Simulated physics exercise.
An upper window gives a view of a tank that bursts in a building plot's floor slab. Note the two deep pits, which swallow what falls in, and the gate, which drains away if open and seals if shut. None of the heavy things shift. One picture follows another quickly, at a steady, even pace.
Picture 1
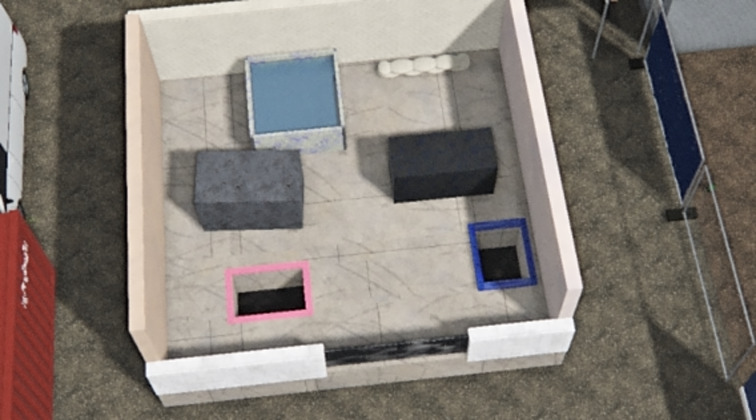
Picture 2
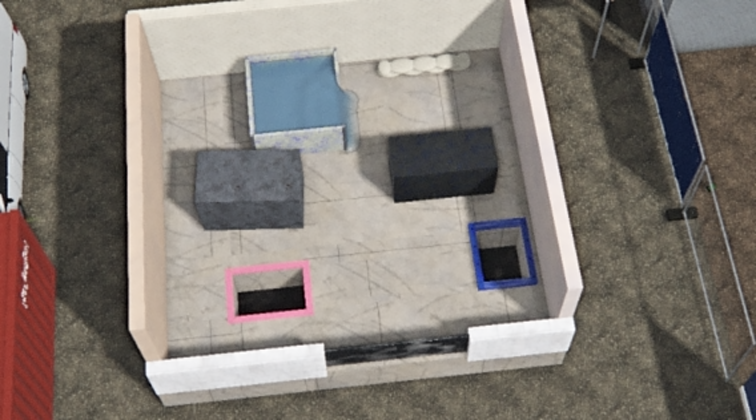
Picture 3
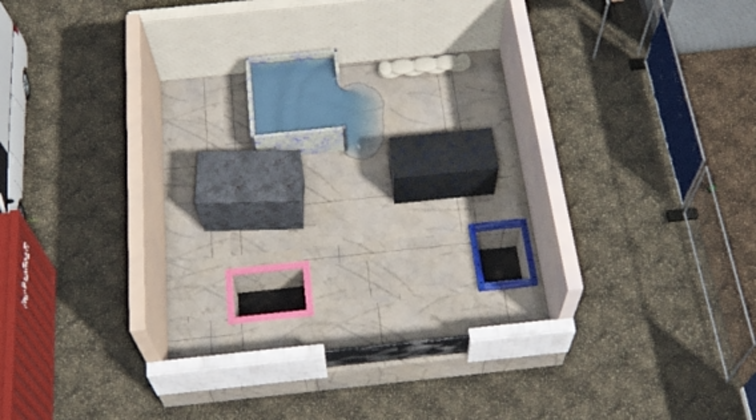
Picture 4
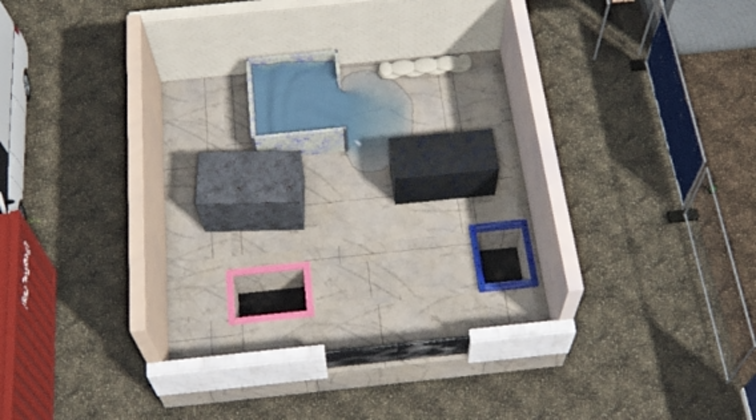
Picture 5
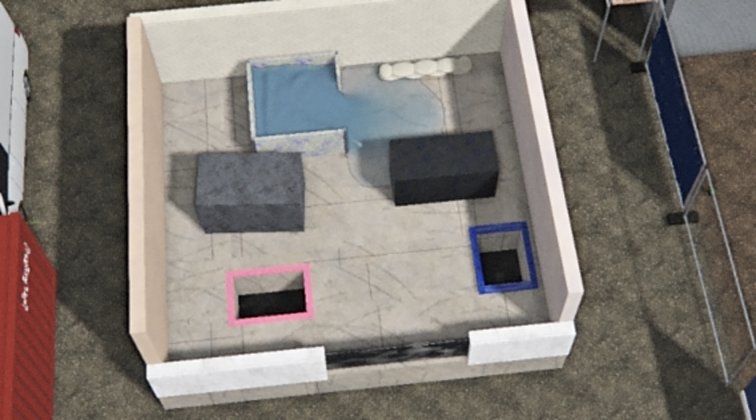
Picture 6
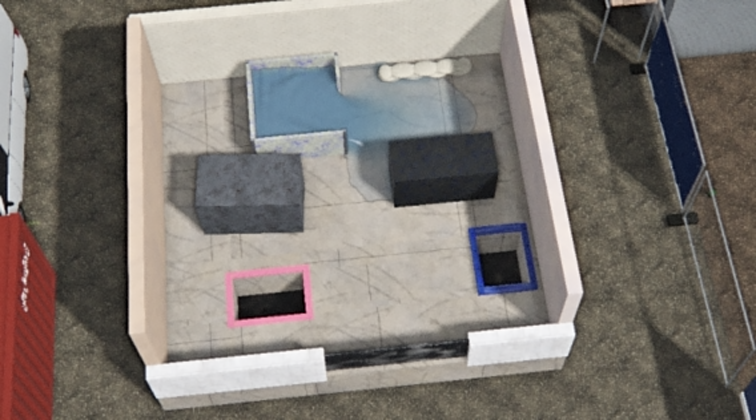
Water burst out of the right side of a square tank inside a walled plot and spread rightward across the pale floor, reaching the dark block and running behind it toward the right wall.
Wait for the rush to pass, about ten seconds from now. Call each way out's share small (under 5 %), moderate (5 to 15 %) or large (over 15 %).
The gate's share is small. The blue pit's share is moderate. The pink pit's share is moderate.
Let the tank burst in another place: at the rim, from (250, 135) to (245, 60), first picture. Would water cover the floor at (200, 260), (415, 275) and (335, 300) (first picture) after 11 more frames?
In the order asked: Sodden, out of reach, out of reach.
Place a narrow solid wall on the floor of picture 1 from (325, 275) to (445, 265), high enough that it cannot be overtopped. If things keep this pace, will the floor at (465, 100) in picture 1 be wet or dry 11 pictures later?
My call: Swamped.
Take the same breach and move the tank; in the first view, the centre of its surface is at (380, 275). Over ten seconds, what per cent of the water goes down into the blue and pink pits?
I'd say the blue pit takes 40 % while the pink pit takes 4 %.
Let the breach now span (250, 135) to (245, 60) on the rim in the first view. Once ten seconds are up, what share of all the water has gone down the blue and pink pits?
The blue pit gets 0 per cent and the pink pit 15 per cent.
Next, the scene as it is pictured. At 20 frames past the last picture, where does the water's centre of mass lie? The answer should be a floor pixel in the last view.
I reckon somewhere around (408, 130).
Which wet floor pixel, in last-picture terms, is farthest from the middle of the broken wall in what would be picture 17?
About (528, 240).
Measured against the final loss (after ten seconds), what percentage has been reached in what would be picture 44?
Estimate: Some 55 %.
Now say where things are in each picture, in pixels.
The first picture shows the water tank at (294, 95) is whole and still.
In the second picture, water pours out at (340, 115) and has run to (348, 93).
In the third picture, the front is at (371, 152), out from the gap at (341, 116).
In the fourth picture, water pours out at (341, 118) and has run to (408, 104).
In the fifth picture, water pours out at (341, 119) and has run to (440, 108).
In the sixth picture, water pours out at (341, 120) and has run to (472, 119).
A moment on, water covers 20 % of the floor; the gate 0 %, the blue pit 0 %, the pink pit 0 %.
Next, water covers 30 % of the floor; the gate 0 %, the blue pit 0 %, the pink pit 0 %.
Then, water covers 35 % of the floor; the gate 0 %, the blue pit 5 %, the pink pit 0 %.
Later, water covers 60 % of the floor; the gate 0 %, the blue pit 7 %, the pink pit 0 %.
In the end, water covers 85 % of the floor; the gate 0 %, the blue pit 8 %, the pink pit 7 %.
